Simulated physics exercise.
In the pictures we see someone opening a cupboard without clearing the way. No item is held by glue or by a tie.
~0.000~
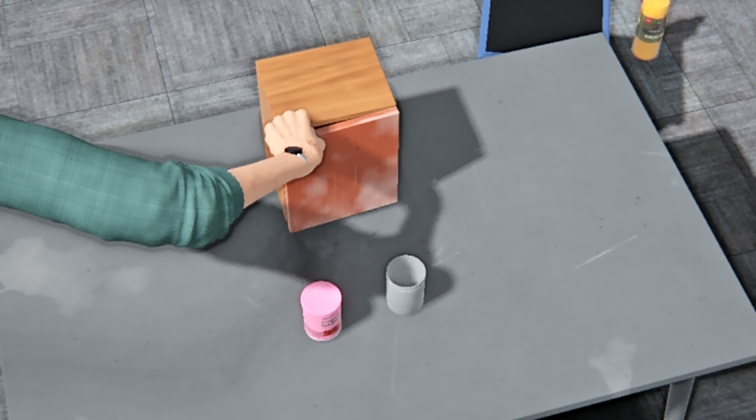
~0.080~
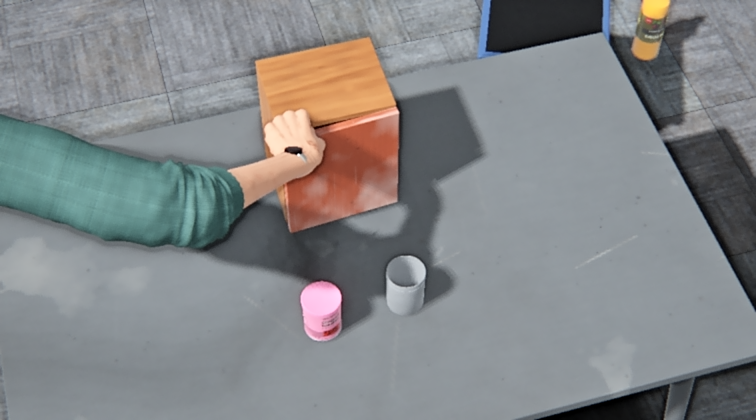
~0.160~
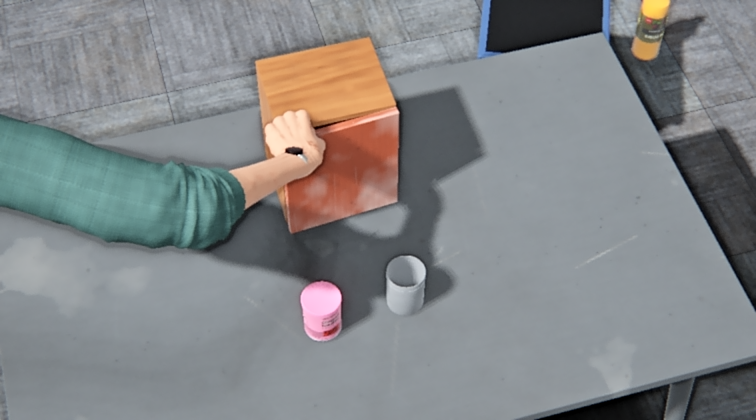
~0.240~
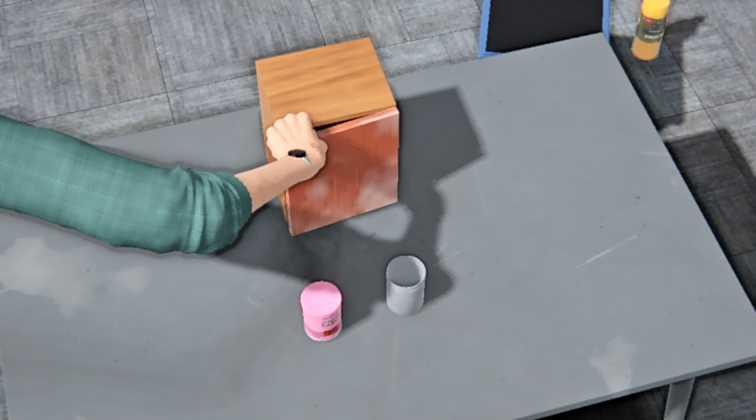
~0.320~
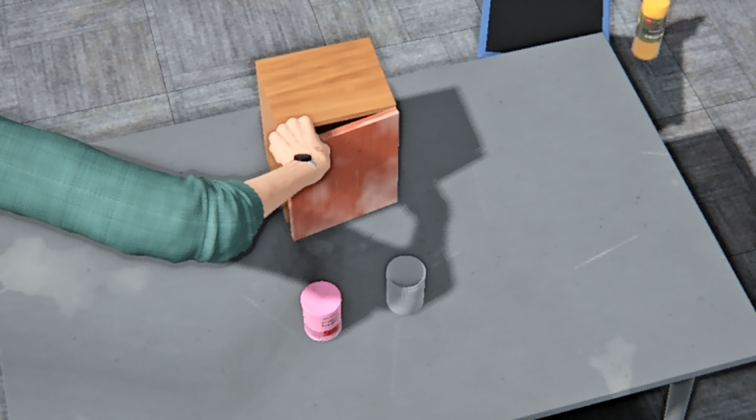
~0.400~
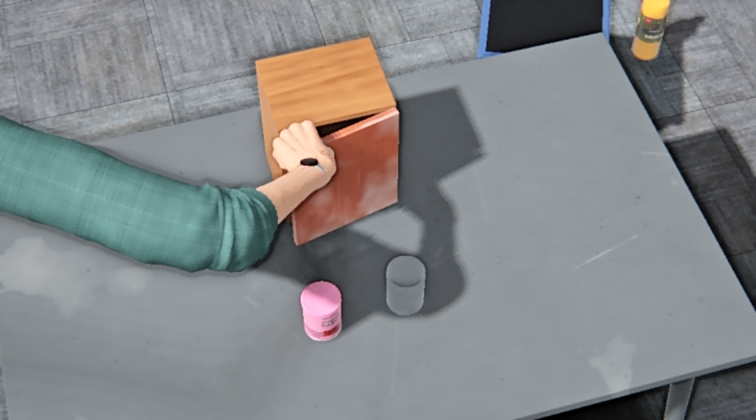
On a grey table, a hand slowly pulls a cupboard door slightly open behind two containers.
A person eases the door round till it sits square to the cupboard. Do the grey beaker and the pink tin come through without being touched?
As it plays out, the grey beaker gets pushed, the pink tin is untouched.
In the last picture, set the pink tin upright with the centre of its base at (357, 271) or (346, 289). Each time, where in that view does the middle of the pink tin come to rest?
It stops at around (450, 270) and around (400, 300).
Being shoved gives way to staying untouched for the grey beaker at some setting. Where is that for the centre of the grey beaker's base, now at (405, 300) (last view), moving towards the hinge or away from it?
Around (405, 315).
After 1.86 s, door 76° open; grey beaker moved a little near (424, 287); pink tin at rest near (322, 312).
At rest (2.7 s), the grey beaker is pushed along, near (451, 287); the pink tin remains where it is, near (322, 312).
